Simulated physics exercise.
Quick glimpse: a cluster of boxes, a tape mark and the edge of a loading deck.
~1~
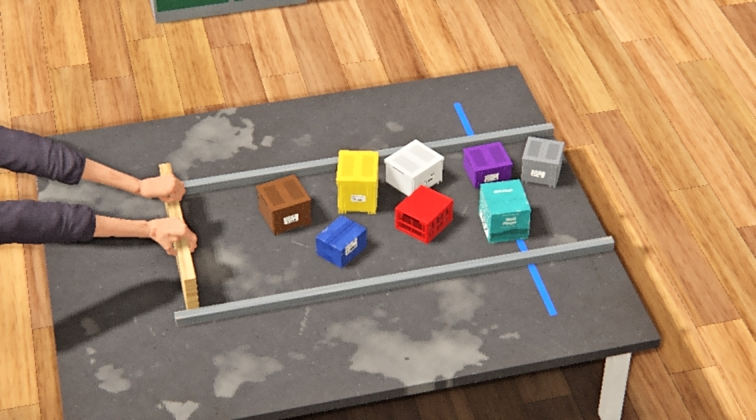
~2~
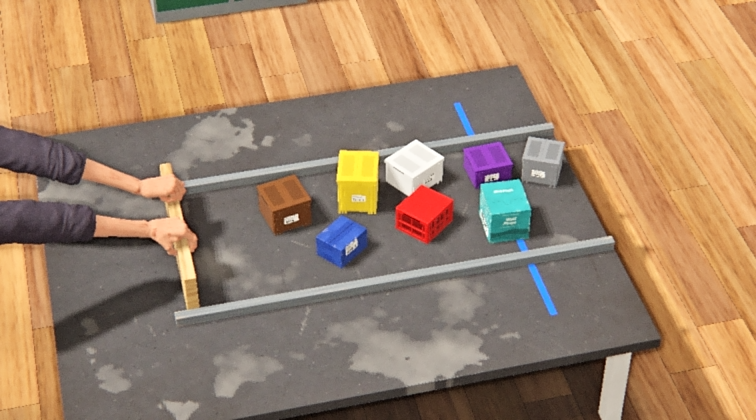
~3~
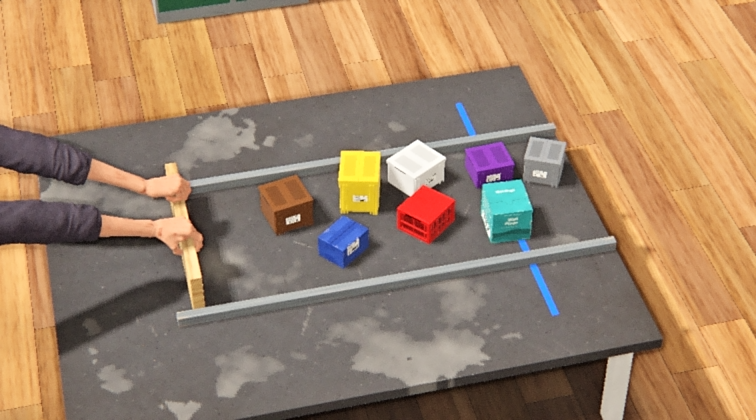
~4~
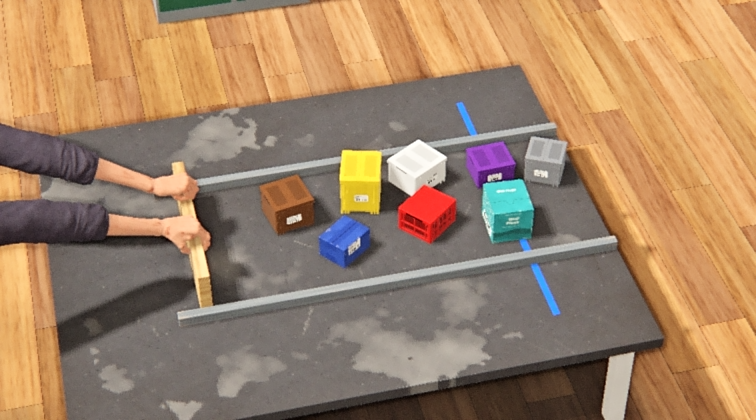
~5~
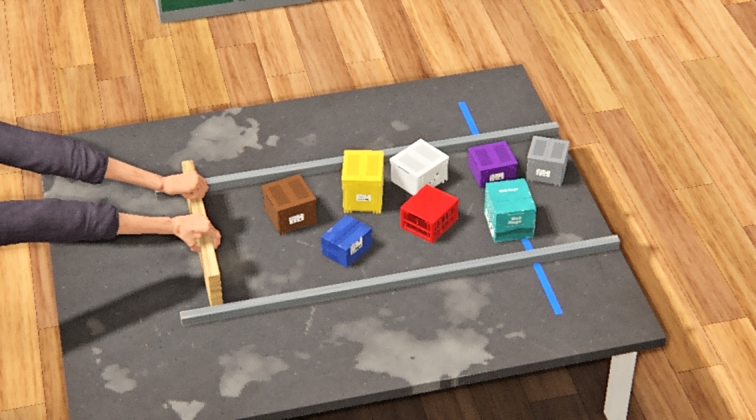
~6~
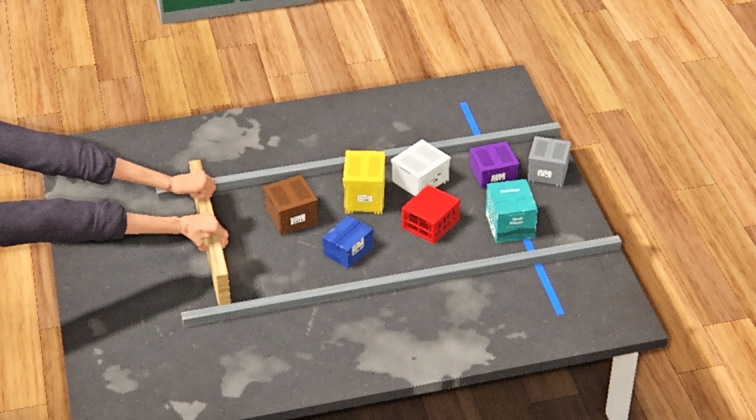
Two hands slide a wooden plank slightly right along a dark deck while colored boxes stay still.
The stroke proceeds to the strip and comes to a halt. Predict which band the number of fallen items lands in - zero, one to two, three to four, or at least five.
The number that fall lands in the band three to four.
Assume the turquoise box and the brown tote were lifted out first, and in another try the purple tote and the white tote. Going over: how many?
2 for the first case, 1 for the second.
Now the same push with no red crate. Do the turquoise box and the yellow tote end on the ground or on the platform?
Outcome: The turquoise box is safe, the yellow tote is safe.
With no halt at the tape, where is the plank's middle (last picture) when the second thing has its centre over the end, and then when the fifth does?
The middle sits near (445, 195) at the first moment and near (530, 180) at the second.
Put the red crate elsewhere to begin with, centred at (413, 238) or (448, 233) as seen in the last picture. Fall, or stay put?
Taking them in order, it remains on top and then remains on top.
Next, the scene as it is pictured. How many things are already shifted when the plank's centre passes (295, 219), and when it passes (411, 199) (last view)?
That makes 1 at the first spot and 8 at the second.
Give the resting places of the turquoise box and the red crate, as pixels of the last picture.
First (580, 214), then (566, 186).
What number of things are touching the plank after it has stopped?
My count gives 2.
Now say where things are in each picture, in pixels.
Grey tote (542, 162); purple tote (487, 165); turquoise box (504, 211); plank (179, 237); tape (501, 201), in the first picture.
Purple tote (488, 165); yellow tote (358, 182), in the second picture.
Turquoise box (506, 211); red crate (426, 214), in the third picture.
Grey tote (545, 162); blue parcel (345, 242), in the fourth picture.
Purple tote (492, 165); plank (202, 233), in the fifth picture.
Grey tote (549, 162); purple tote (494, 165); turquoise box (511, 211); plank (210, 233); tape (508, 200), in the sixth picture.
Soon after, none off yet; grey tote at rest near (549, 162); purple tote at rest near (494, 165); turquoise box at rest near (511, 211).
Then, none off yet; grey tote moved about its own width near (583, 159); purple tote moved about its own width near (538, 156); turquoise box moved a little near (519, 211).
At rest, the number that fall off is three or four; fallen, white tote, purple tote and grey tote.
